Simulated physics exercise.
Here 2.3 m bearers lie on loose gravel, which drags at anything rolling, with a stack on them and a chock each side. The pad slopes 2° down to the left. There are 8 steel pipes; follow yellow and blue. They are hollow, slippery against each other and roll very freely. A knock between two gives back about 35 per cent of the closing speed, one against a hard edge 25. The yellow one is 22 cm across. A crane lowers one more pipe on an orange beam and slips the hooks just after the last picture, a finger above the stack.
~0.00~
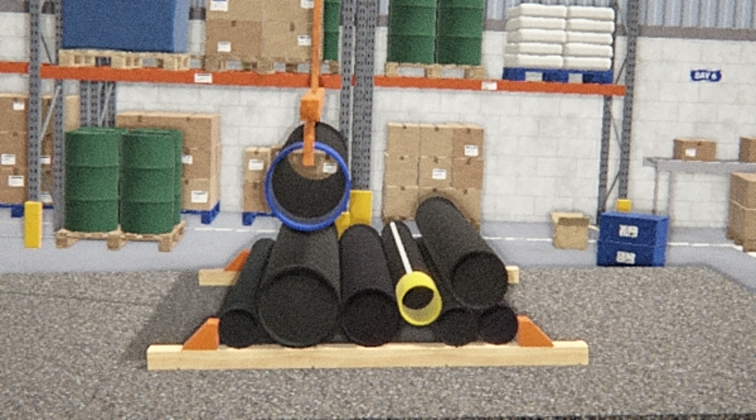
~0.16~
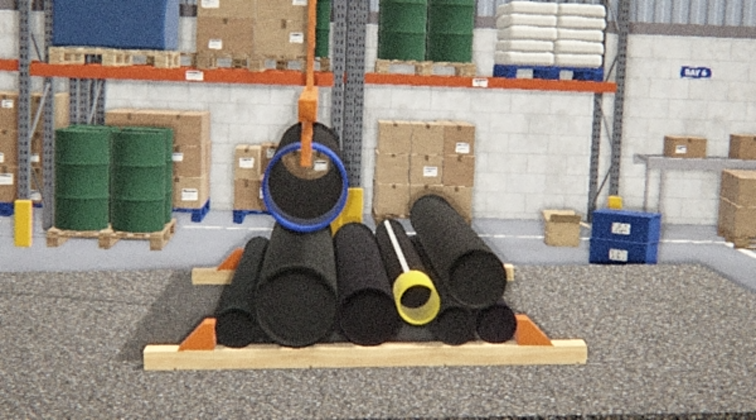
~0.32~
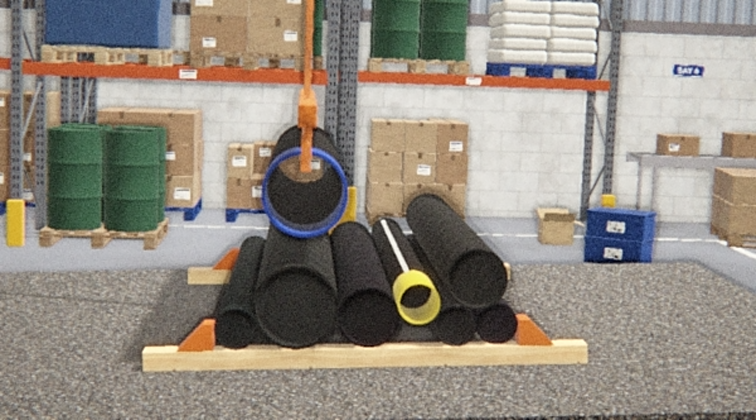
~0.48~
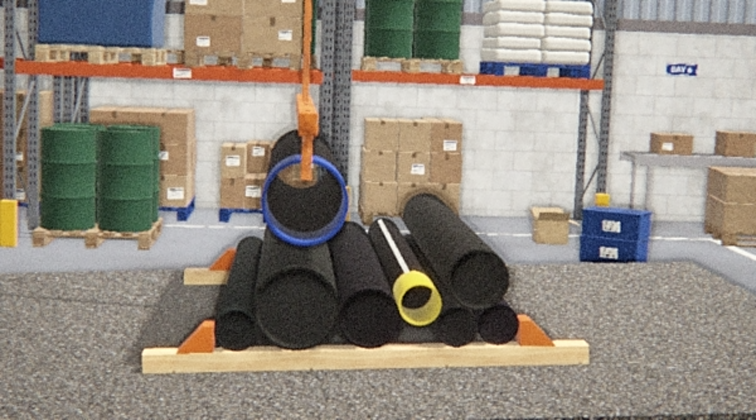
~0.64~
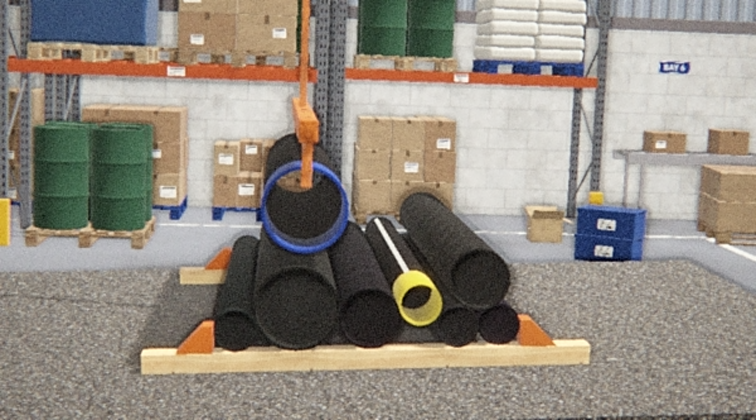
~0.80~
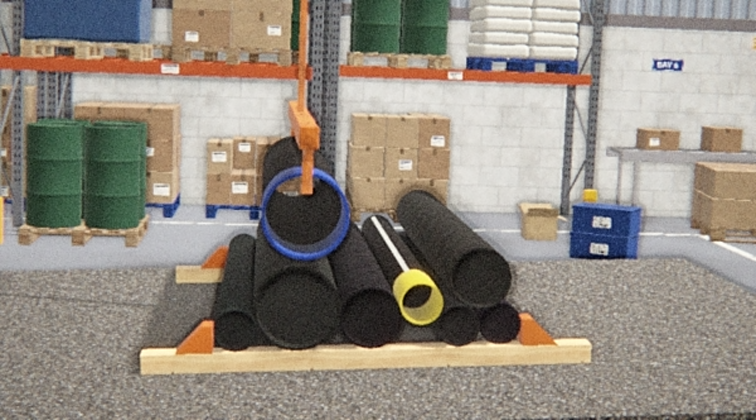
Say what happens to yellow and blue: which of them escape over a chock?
The yellow pipe remains between the chocks, the blue remains between the chocks.
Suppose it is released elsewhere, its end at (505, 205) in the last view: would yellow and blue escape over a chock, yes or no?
Then yellow no, blue yes.
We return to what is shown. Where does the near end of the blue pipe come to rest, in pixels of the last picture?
At about (357, 246).
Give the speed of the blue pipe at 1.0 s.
Roughly 0.1 m/s.
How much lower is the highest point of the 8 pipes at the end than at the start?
About 30 cm.
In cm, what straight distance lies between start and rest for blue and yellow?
Moved: Blue 40, yellow 0.
Then, 1.0 s in, yellow is up on others, 50 cm inside the right chock; blue is up on others, 50 cm inside the left chock; 0 off the stack.
Then, 1.2 s in, blue is up on others, 50 cm inside the left chock, rolling right; still the same for yellow; 0 off the stack.
Then, 2.1 s in, blue is up on others, 60 cm inside the right chock, rolling right; still the same for yellow; 0 off the stack.
In the end (3.8 s), yellow is up on others, 50 cm inside the right chock; blue is up on others, 75 cm inside the left chock; 0 off the stack.
